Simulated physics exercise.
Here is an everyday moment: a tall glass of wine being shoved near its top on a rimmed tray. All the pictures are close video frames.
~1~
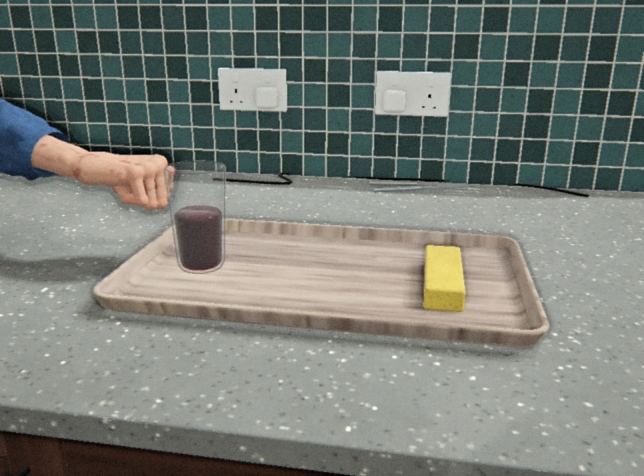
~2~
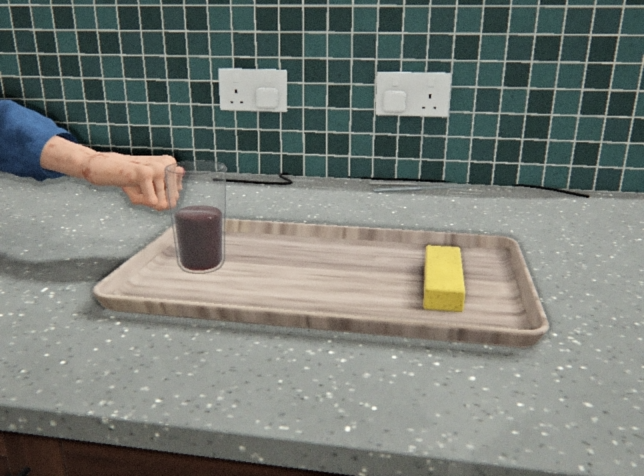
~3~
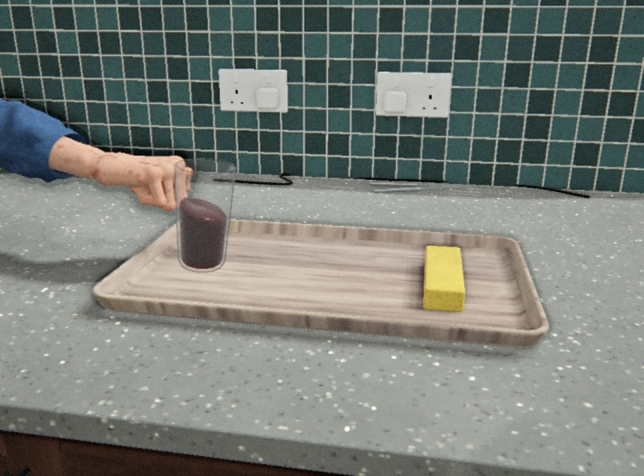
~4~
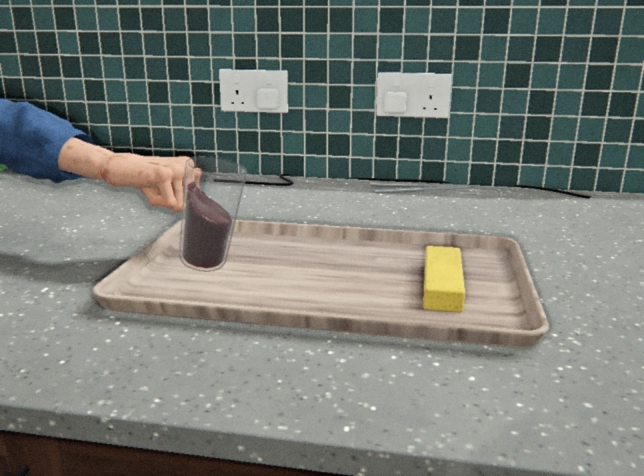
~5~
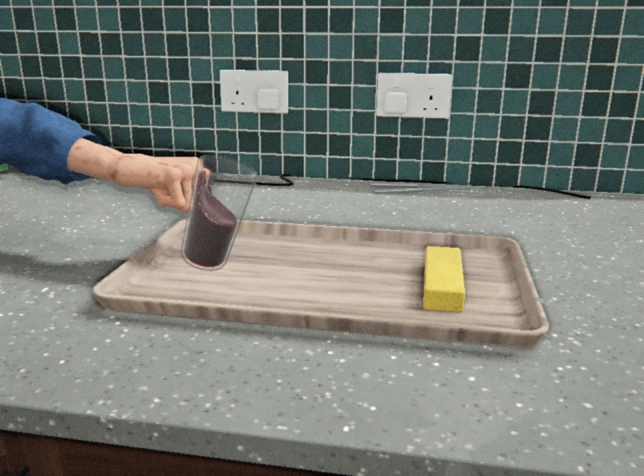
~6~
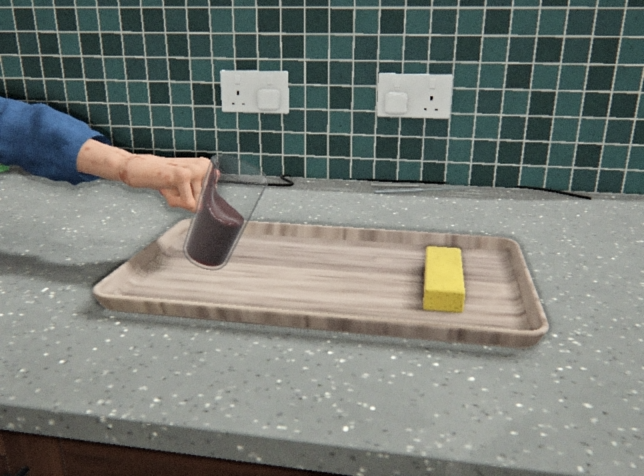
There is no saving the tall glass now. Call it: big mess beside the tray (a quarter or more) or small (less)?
Small.
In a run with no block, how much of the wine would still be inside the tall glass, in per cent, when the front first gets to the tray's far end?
50 per cent or thereabouts.
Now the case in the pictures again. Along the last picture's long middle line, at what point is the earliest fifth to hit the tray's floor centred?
Impact centre, mid-line: Approx. (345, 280).
A moment on, the tall glass lies on its side and 100 per cent is in the glass, 0 on the tray and 0 above or beyond its rim.
Next, the tall glass lies on its side and 61 per cent is in the glass, 36 on the tray and 3 above or beyond its rim.
Then the tall glass lies on its side and 31 per cent is in the glass, 56 on the tray and 13 above or beyond its rim.
Later the tall glass lies on its side and 17 per cent is in the glass, 82 on the tray and 2 above or beyond its rim.
Finally, 98 per cent is held by tray and glass, 2 is off the tray.
